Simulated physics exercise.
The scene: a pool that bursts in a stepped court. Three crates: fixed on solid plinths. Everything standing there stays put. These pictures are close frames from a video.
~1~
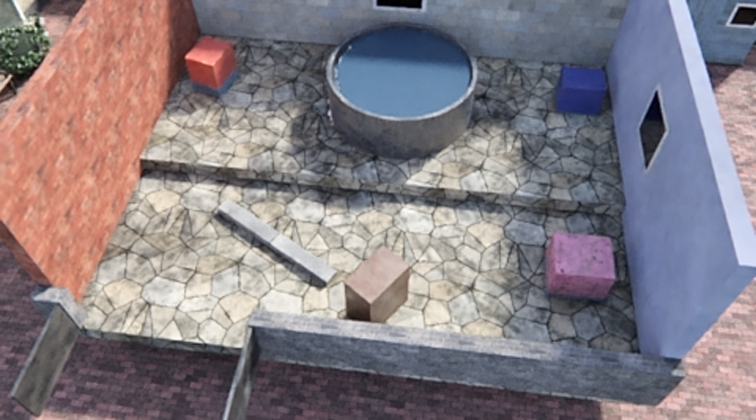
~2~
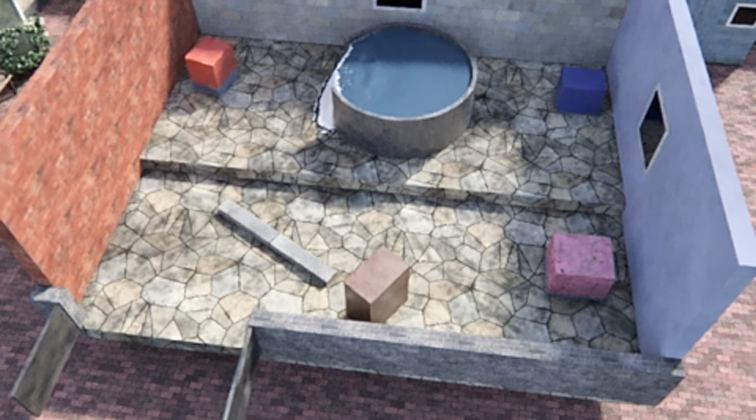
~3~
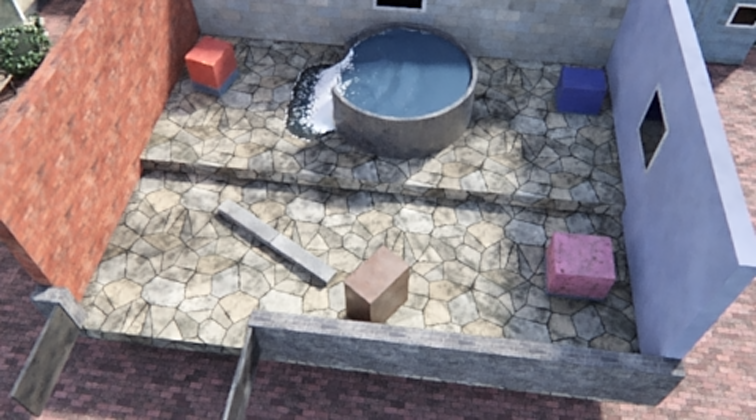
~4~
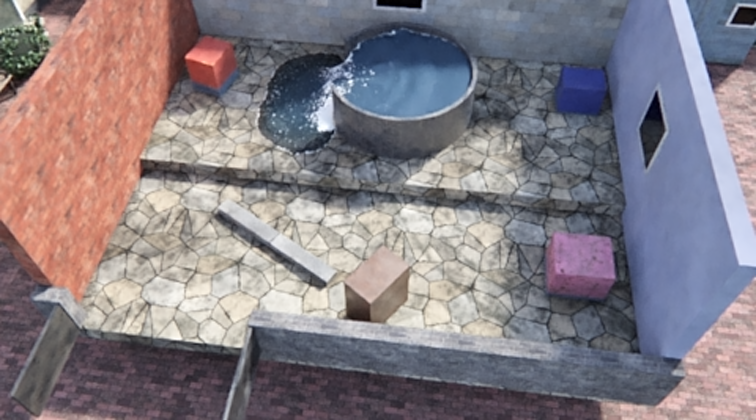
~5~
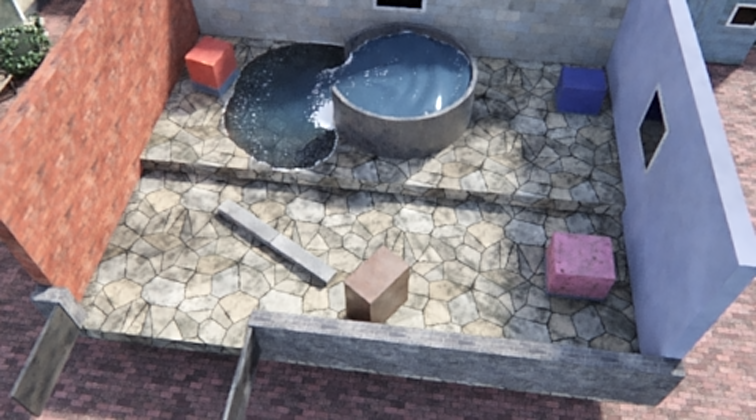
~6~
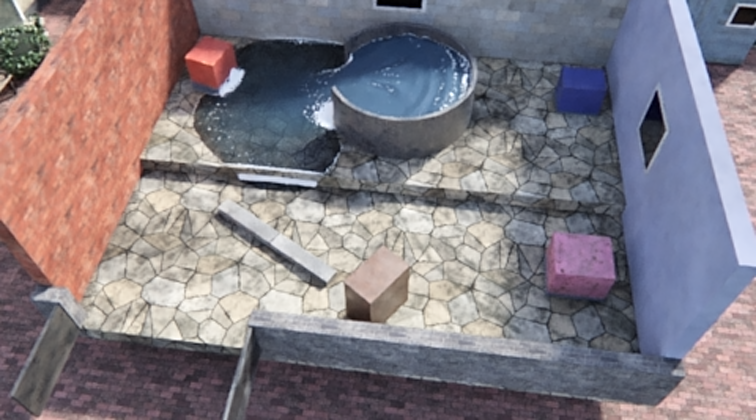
Water bursts from the left side of a round pool and spreads across the stone paving to a red crate.
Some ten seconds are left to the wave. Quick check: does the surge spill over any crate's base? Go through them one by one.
At the end, the blue crate will come out wet; the red crate will come out wet; the pink crate will come out dry.
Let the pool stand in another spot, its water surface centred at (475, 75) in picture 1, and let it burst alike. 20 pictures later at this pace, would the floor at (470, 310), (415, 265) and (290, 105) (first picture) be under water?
Untouched, untouched, submerged.
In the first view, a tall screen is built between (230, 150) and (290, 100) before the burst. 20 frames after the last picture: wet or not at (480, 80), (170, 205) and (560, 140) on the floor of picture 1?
One after the other: Free of water, flooded, clear.
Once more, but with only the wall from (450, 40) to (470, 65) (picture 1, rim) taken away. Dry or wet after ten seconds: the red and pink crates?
Note: Red one is left dry; pink one is overtopped.
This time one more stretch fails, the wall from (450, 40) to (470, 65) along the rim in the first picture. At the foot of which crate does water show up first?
That would be the blue crate, reached first.
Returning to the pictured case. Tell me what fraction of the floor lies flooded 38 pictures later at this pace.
Around 60 percent.
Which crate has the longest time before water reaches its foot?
That would be the pink-painted one.
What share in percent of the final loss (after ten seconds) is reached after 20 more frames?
Roughly 15 %.
A moment on, water covers 25 % of the floor; the blue crate not reached, the red crate water round its plinth, the pink crate not reached.
Next, water covers 30 % of the floor; the blue crate not reached, the red crate water round its plinth, the pink crate not reached.
Then, water covers 40 % of the floor; the blue crate not reached, the red crate water round its plinth, the pink crate not reached.
Later, water covers 60 % of the floor; the blue crate water round its plinth, the red crate water round its plinth, the pink crate not reached.
In the end, water covers 80 % of the floor; the blue crate was topped, the red crate was topped, the pink crate stayed above the water.
